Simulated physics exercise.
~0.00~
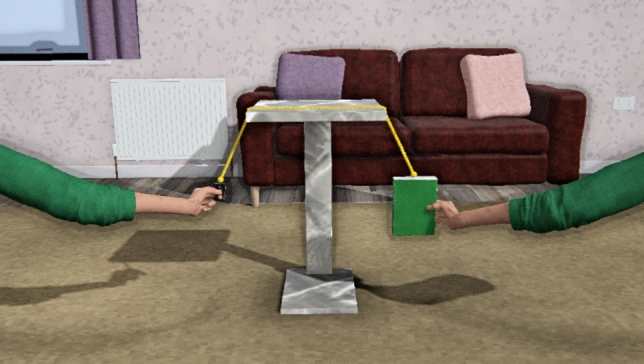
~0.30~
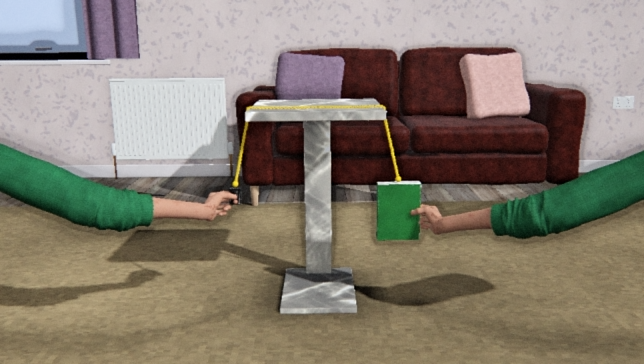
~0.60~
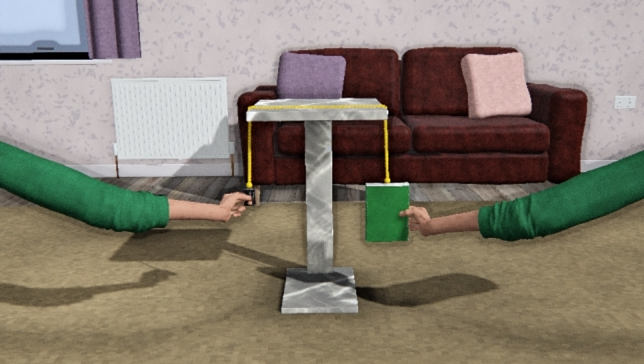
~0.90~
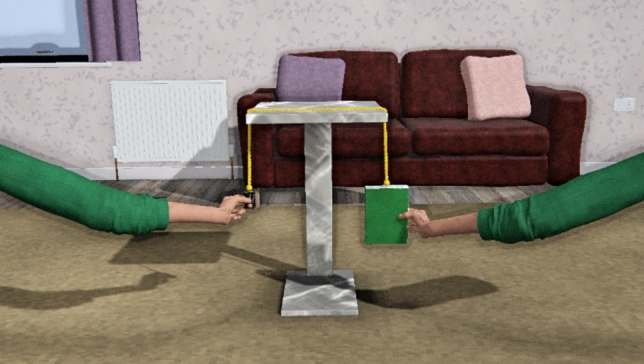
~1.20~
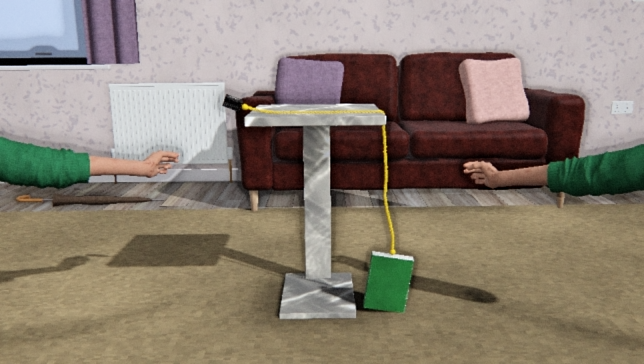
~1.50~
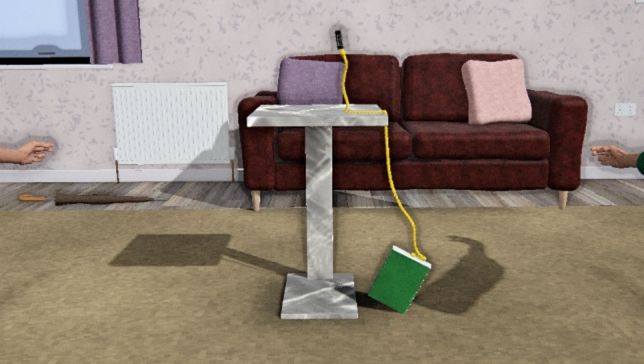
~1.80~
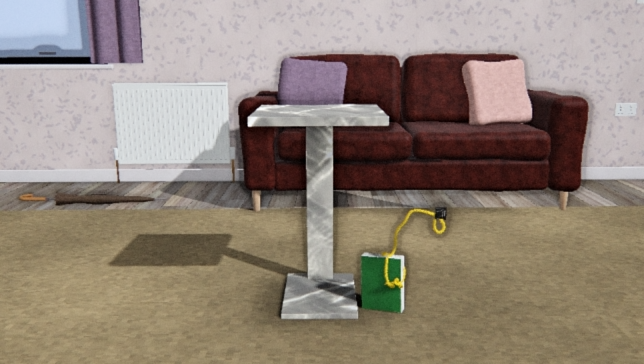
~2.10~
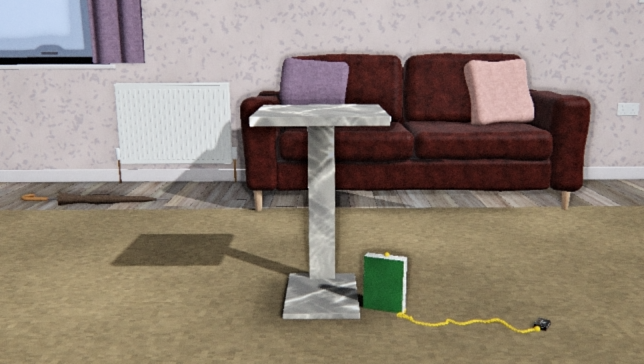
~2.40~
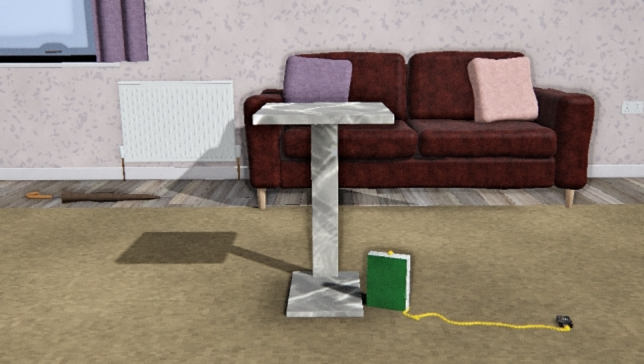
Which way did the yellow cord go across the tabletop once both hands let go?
It slid to the right, following the green book down and pulling the small dark object over with it.
A green book dropped to the floor when two green-sleeved hands let go, dragging a yellow cord rightward across a small marble-look table. The small dark object on its other end flew up over the tabletop and landed right of the book.
